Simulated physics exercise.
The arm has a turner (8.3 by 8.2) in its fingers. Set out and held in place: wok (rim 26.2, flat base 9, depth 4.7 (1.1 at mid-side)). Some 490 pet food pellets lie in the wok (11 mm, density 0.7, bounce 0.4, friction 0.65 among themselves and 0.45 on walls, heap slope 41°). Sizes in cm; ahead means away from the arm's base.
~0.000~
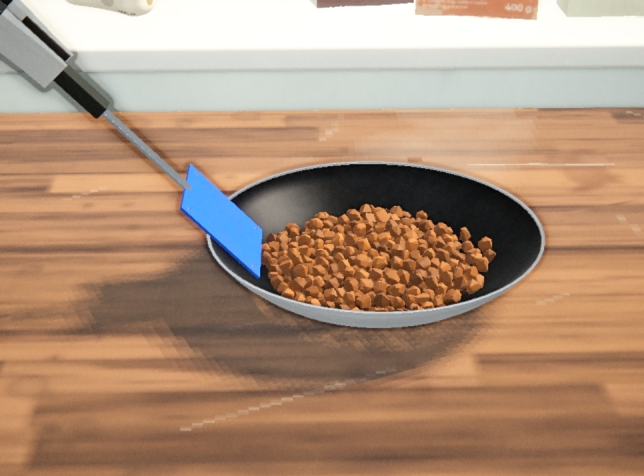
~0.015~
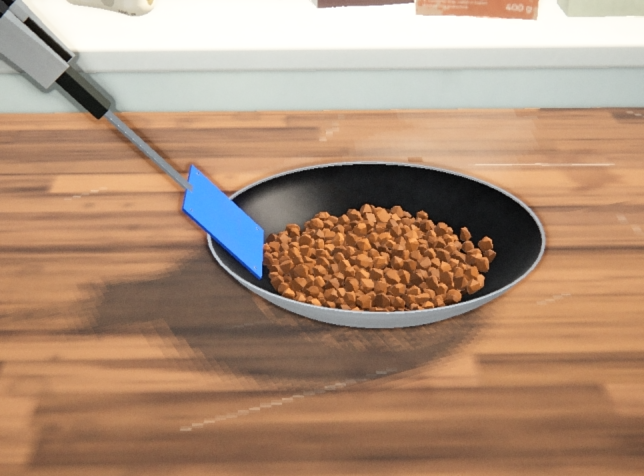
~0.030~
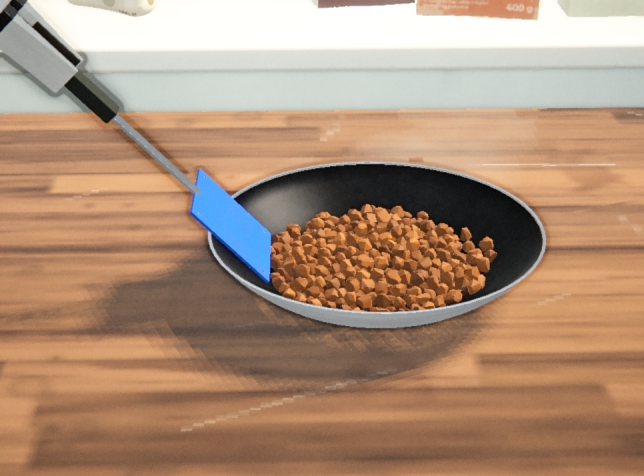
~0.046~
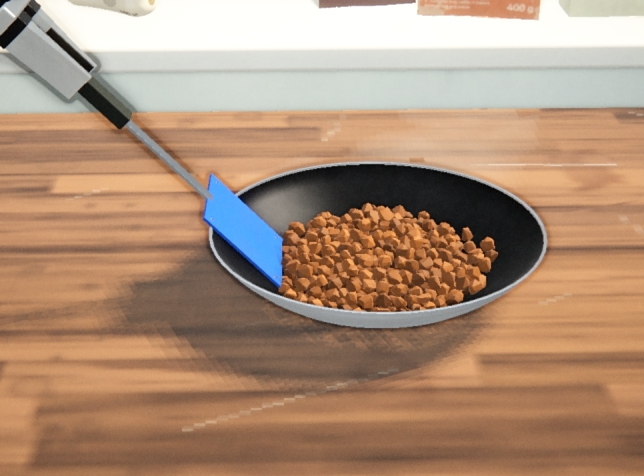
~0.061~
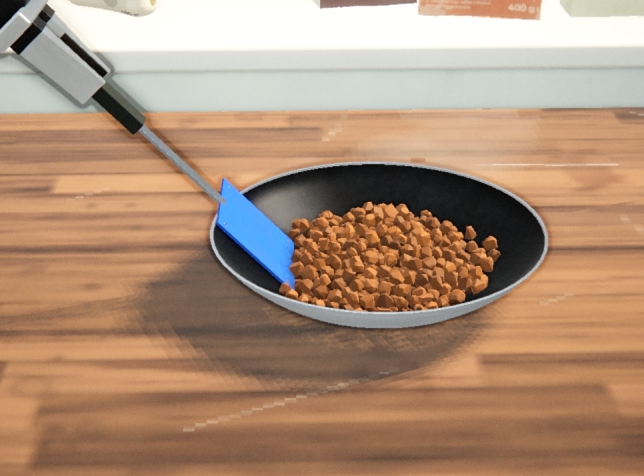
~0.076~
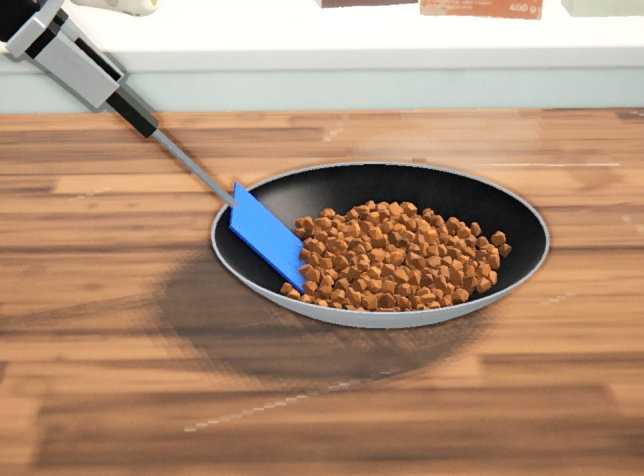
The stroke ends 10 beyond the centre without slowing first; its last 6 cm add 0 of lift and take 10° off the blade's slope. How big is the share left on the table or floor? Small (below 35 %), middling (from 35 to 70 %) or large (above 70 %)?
On the table or floor the share is middling, from 35 to 70 %.
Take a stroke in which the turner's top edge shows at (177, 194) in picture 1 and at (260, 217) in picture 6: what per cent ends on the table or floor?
About 50 per cent.
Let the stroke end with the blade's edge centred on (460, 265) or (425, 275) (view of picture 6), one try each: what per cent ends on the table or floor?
Some 15 and 5 per cent.
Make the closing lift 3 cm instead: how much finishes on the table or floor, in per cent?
Some 40 per cent.
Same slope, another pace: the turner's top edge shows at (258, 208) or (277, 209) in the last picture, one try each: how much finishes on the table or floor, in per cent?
Some 50 and 55 per cent.
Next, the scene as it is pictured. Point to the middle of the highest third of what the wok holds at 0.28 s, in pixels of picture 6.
Around (508, 227).
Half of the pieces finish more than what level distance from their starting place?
About 12 cm.
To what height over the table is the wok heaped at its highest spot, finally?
Roughly 6.5 cm.
After 0.18 s, sloping 47°, highest piece 6 above the table; 487 in the wok.
After 0.28 s, sloping 44°, highest piece 8 above the table; 452 in the wok, 2 on the table or floor, 33 on the blade or in flight.
After 0.53 s, sloping 37°, highest piece 6 above the table; 277 in the wok, 202 on the table or floor, 8 on the blade or in flight.
After 1.58 s, sloping 37°, highest piece 6 above the table; 275 in the wok, 212 on the table or floor.
In the end, 275 in the wok, 212 on the table or floor. That is 44 % on the table or floor.
